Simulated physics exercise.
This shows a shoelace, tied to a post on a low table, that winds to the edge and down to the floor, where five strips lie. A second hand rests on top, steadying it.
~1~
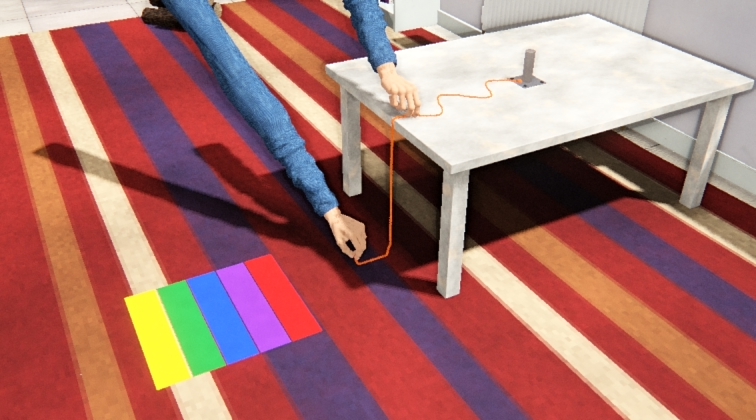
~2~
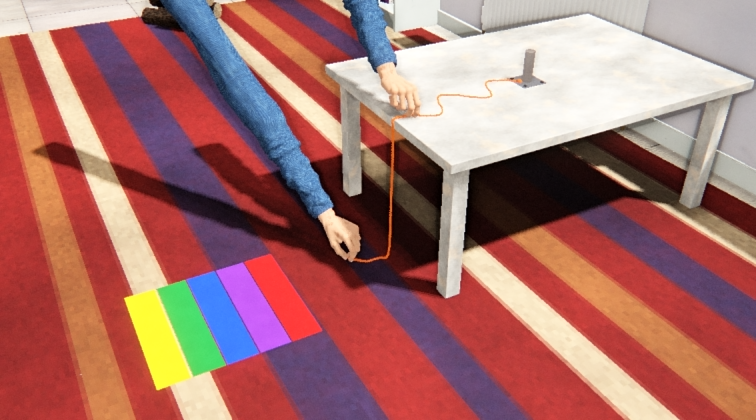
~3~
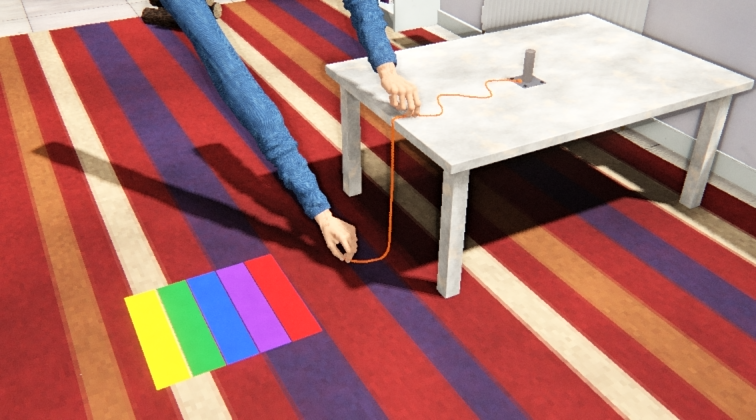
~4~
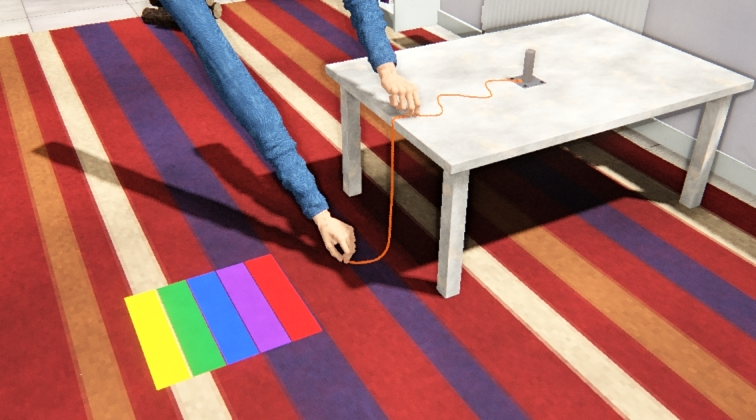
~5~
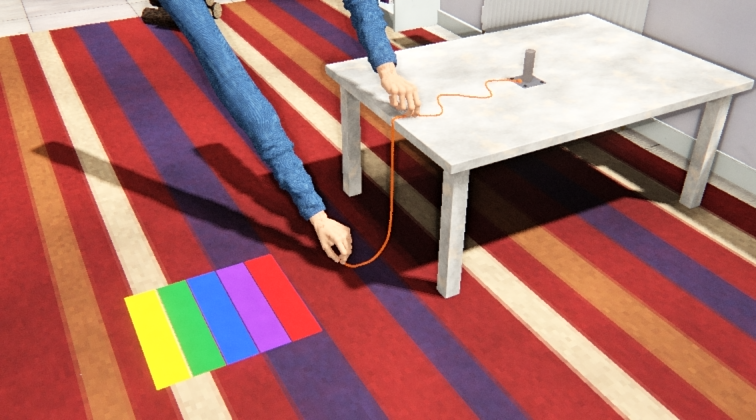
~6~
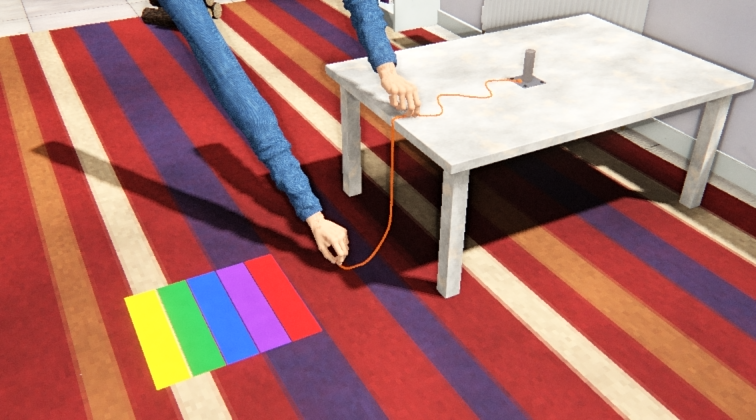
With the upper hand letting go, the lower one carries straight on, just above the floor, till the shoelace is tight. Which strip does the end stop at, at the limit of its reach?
It stops at the green strip.
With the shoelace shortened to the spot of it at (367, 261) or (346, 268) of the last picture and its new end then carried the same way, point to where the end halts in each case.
Case by case: Roughly (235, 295), then roughly (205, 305).
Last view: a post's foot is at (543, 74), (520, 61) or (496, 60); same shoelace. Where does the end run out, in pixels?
Per try, approx.: (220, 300); (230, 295); (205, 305).
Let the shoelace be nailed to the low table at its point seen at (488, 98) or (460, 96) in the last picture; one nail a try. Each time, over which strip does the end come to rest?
First try blue, second try blue.
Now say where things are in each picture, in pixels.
The first picture shows end (354, 256); red (298, 320); purple (267, 331); blue (235, 342); green (202, 354); yellow (168, 366).
The second picture shows end (349, 258); shoelace through (490, 81) (467, 97) (443, 110) (393, 129) (391, 190) (390, 245).
The third picture shows end (345, 259).
The fourth picture shows end (344, 259); shoelace through (490, 81) (467, 97) (443, 110) (393, 129) (392, 189) (388, 245).
The fifth picture shows end (340, 261).
The sixth picture shows end (337, 262); shoelace through (490, 81) (467, 97) (443, 110) (393, 129) (392, 190) (380, 245).
Soon after, end near (241, 292); over purple.
After that, end near (205, 304); over blue.
At the stop, end near (184, 311); over green. It gets as far as the green strip.
